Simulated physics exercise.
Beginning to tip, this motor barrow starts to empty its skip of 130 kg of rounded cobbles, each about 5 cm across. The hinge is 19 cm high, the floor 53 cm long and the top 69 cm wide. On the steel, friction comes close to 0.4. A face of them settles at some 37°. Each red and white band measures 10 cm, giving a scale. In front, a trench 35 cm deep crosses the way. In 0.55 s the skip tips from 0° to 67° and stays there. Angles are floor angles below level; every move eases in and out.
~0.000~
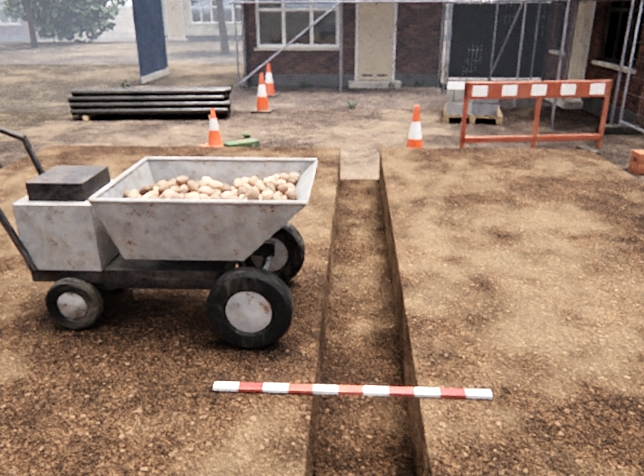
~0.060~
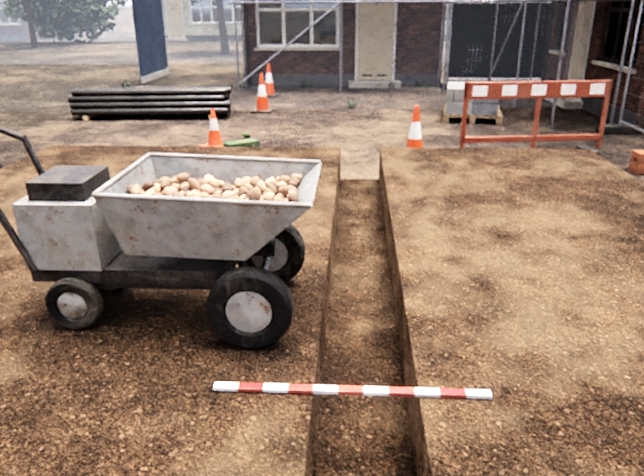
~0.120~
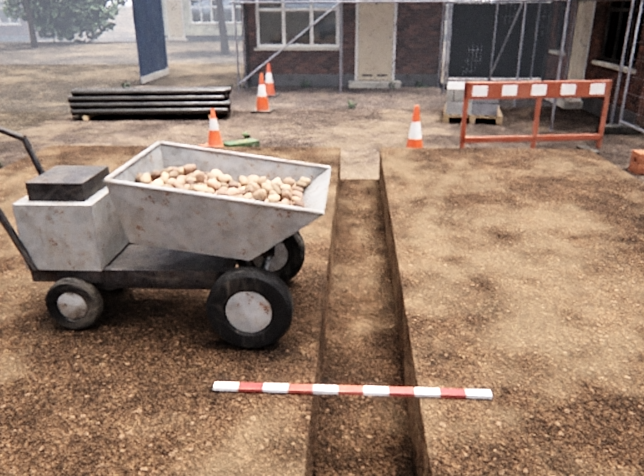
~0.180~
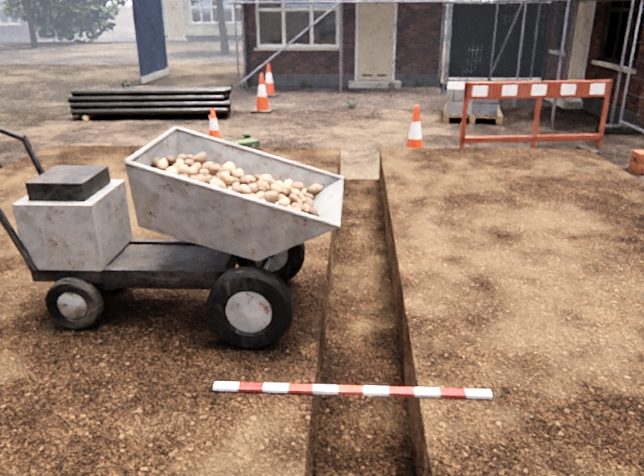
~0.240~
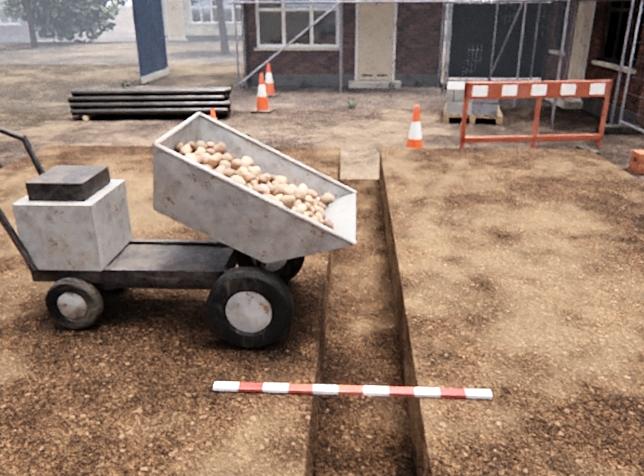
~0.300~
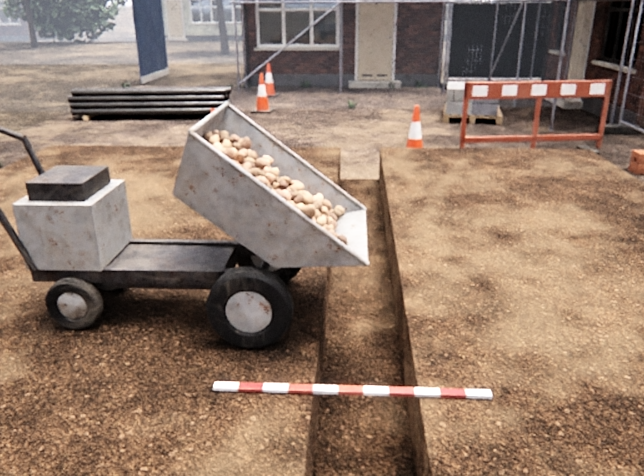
A motor barrow raising and tilting its grey skip of rounded cobbles steeply to the right beside a narrow trench.
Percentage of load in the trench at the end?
37 per cent.
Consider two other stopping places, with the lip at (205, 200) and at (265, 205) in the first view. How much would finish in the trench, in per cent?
The first gives about 90 percent and the second about 80 percent.
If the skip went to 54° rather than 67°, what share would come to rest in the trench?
Expect roughly 35 per cent.
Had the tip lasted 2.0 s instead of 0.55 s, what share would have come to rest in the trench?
Expected share: Around 60%.
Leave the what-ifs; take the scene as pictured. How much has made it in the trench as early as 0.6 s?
Approx. 10 % of the load.
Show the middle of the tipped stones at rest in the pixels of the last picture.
About (438, 313).
After 0.4 s the floor is at 56°; 100 % in the skip; the foremost stones are at (357, 258).
After 0.6 s the floor is at 67°; 82 % in the skip, 9 % in the trench, 9 % past the trench; the foremost stones are at (436, 319).
After 1.0 s the floor is at 67°; 15 % in the skip, 24 % in the trench, 62 % past the trench; the foremost stones are at (608, 329).
After 3.0 s the floor is at 67°; 0 % in the skip, 37 % in the trench, 63 % past the trench; the foremost stones are past the picture's edge.
